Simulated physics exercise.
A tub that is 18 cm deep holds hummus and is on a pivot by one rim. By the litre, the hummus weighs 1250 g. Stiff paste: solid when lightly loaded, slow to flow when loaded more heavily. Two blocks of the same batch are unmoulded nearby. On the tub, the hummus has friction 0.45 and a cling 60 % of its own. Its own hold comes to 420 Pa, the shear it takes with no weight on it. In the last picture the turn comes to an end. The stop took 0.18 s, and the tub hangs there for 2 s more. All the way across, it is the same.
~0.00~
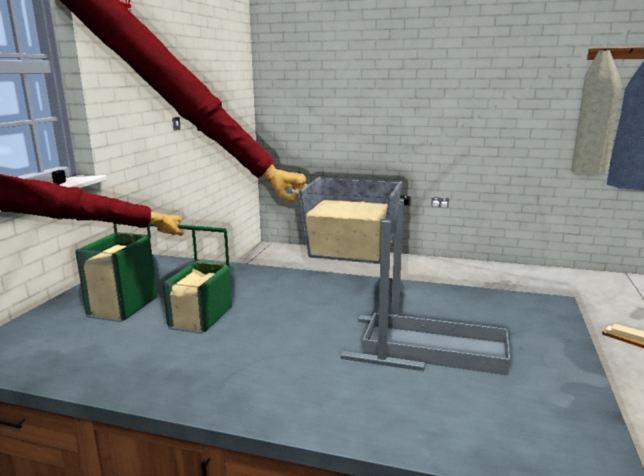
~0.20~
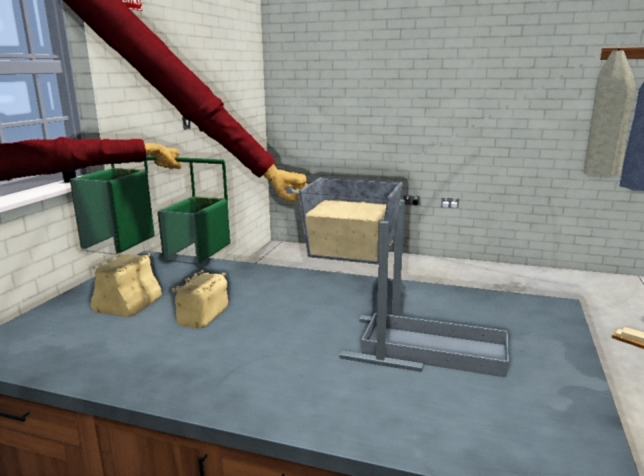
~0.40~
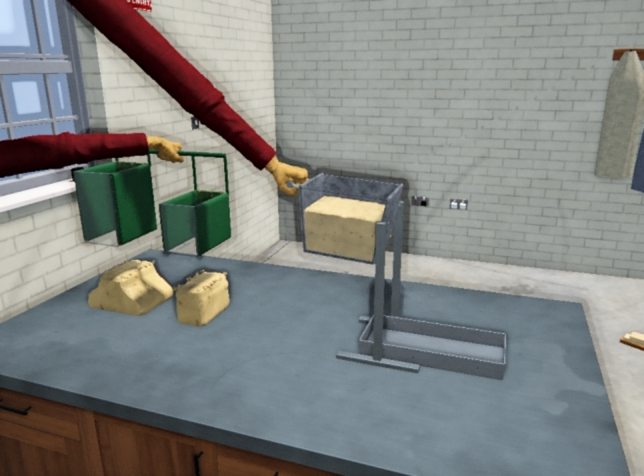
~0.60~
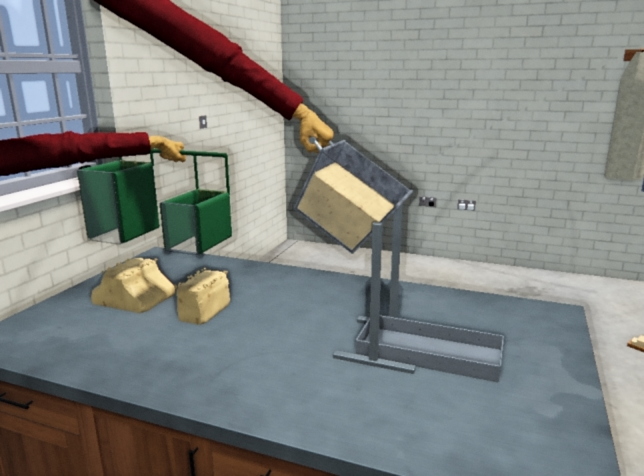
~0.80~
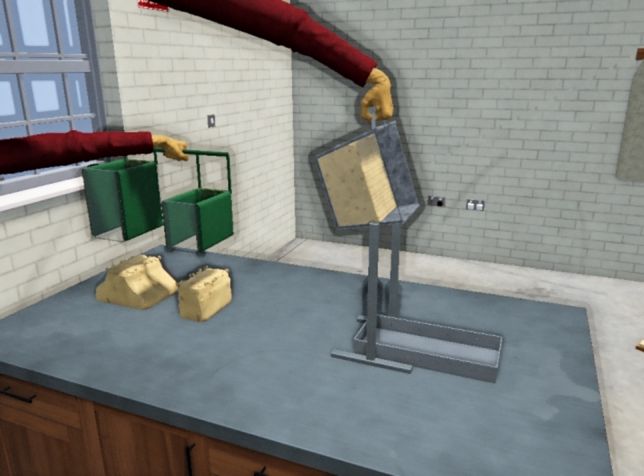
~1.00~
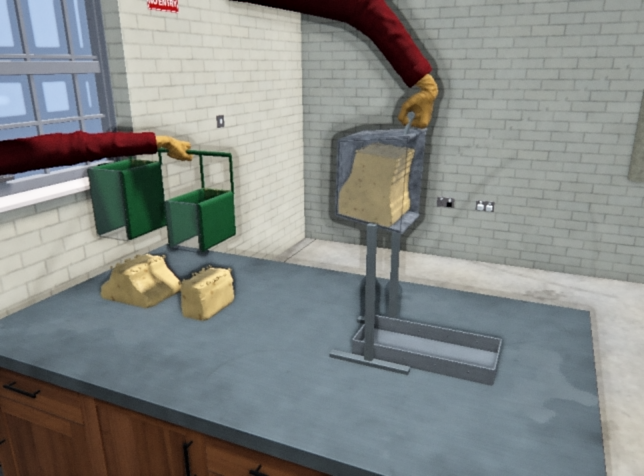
Red-sleeved arms lifting green moulds off two beige blocks, the left one slumping, then swinging a pivoted tub of hummus upright onto its side.
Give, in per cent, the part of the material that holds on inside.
The part that holds on is close to 43 per cent.
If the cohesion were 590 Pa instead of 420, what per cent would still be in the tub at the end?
The share would be near 50 %.
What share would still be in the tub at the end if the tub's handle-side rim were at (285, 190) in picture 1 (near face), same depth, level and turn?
35 %.
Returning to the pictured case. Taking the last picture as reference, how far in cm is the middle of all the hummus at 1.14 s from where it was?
It has moved around 7 centimetres.
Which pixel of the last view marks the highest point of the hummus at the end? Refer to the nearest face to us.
Roughly at pixel (362, 195).
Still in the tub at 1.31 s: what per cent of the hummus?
Roughly 45 per cent.
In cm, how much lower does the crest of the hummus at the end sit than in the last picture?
11 cm or so.
After 1.14 s, the tub is at 92 degrees and holds 79 %.
After 1.31 s, the tub is at 92 degrees and holds 45 %.
After 1.48 s, the tub is at 92 degrees and holds 43 %.
After 1.65 s, the tub is at 92 degrees and holds 43 %.
After 3.00 s, at the end, the tub is at 92 degrees and holds 43 %.
